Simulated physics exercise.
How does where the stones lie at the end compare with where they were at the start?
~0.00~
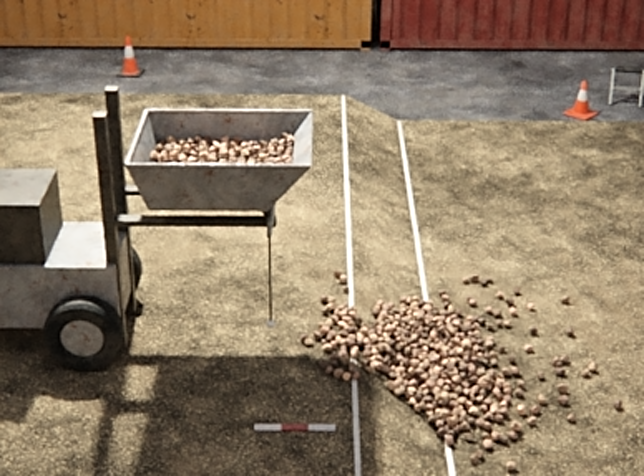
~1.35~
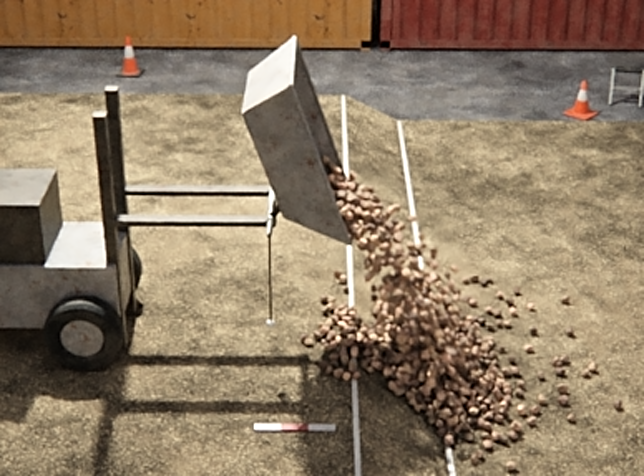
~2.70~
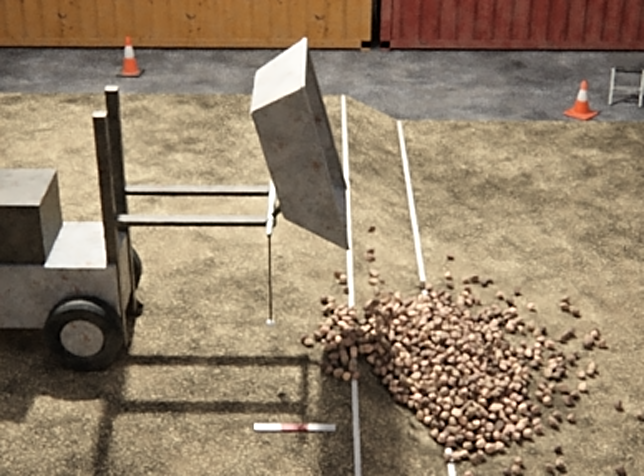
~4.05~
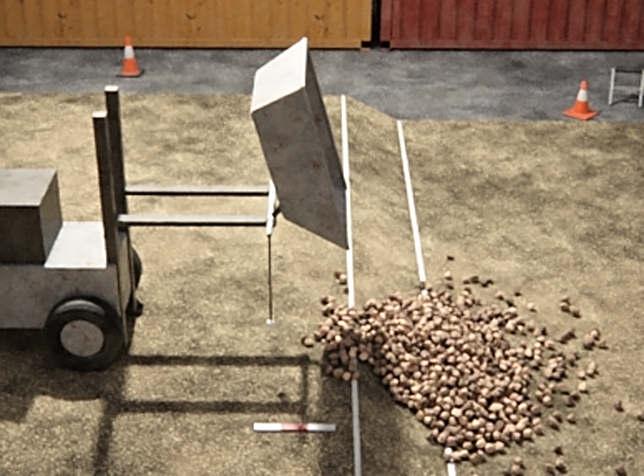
At the start some of the stones were up in the skip and the rest lay in a heap on the ground. By the end they were all on the ground in one bigger heap, so as a whole they had shifted to the right and lower down.
